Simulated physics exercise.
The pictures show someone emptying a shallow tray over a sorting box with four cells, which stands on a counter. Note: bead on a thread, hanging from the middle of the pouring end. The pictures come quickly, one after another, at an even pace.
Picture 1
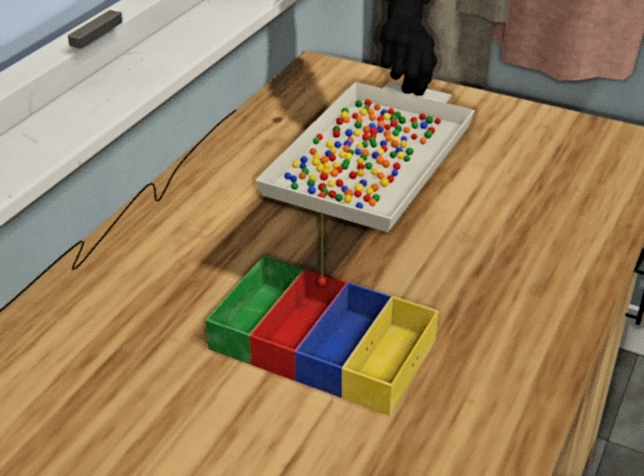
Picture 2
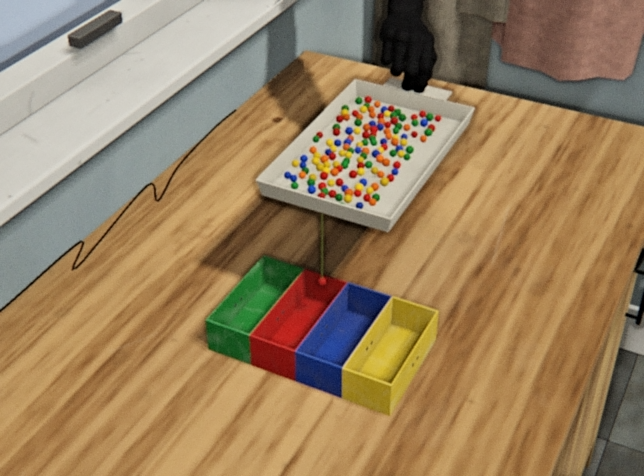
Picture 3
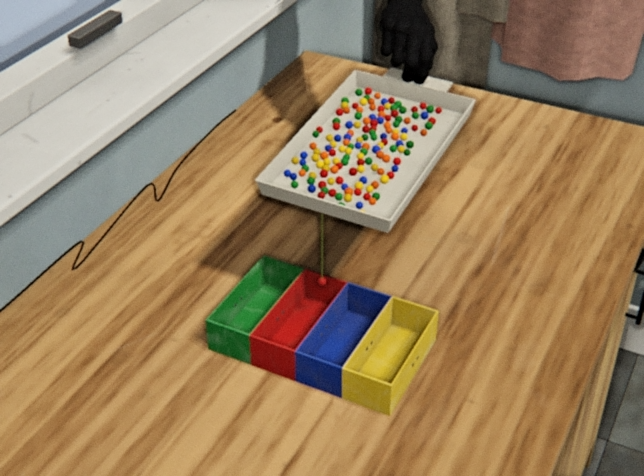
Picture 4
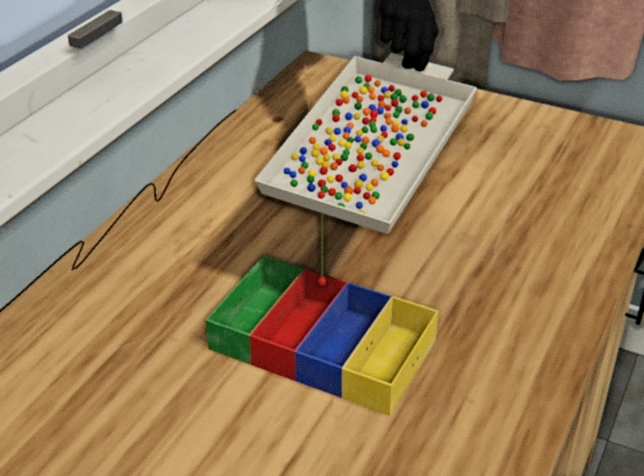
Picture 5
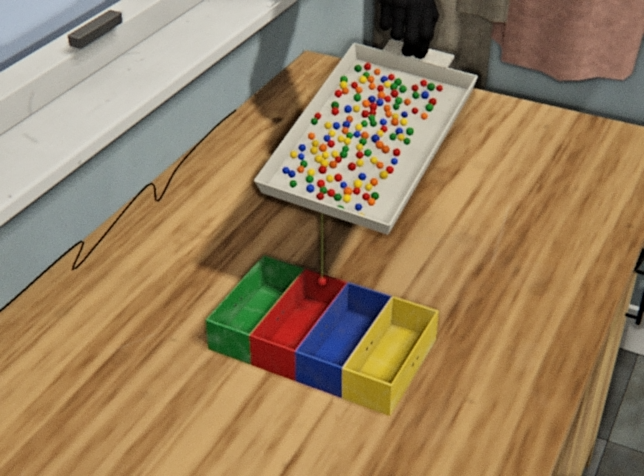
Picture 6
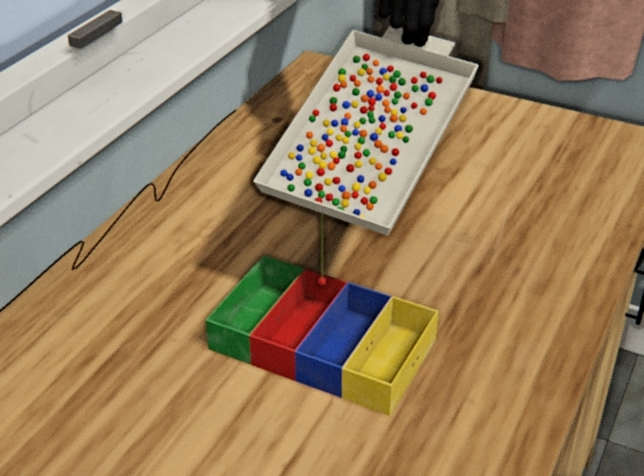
On a wooden counter, a black-gloved hand raises the back of a tray of colourful beads.
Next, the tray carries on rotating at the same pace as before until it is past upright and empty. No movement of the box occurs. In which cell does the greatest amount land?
In the blue cell.
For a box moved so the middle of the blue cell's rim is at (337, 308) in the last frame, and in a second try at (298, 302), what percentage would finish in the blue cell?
Around 40 and then 10 per cent.
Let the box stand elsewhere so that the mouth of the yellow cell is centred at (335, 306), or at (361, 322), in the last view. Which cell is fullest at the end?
First try: The cell in yellow. Second try: The cell in yellow.
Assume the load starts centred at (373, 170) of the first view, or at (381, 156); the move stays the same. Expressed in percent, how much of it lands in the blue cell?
Shares: 50 % for the first, 50 % for the second.
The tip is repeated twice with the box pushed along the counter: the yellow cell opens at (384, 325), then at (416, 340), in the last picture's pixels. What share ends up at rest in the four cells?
You'd get 90 per cent first and 90 per cent second.
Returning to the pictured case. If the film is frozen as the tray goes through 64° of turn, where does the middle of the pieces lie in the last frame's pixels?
Look around (346, 206) in the last picture.
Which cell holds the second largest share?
Runner-up: Yellow.
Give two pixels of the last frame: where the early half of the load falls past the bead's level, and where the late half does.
It goes through near (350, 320) first, then near (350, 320).
Shortly afterwards, tray tipped steeply; the bulk on the tray; only a few in the yellow cell; only a few in the blue cell; a little falling or outside the box.
Next, tray tipped past a quarter turn; a little on the tray; near a third in the blue cell; near a quarter in the yellow cell; a little in the red cell; only a few in the green cell; near a quarter falling or outside the box.
Some moments later, tray tipped past a quarter turn; near half in the blue cell; near a quarter in the yellow cell; near a quarter in the red cell; only a few in the green cell; a little falling or outside the box.
In the end, tray tipped past a quarter turn; near half in the blue cell; near a quarter in the yellow cell; near a quarter in the red cell; only a few in the green cell; a little outside the box.
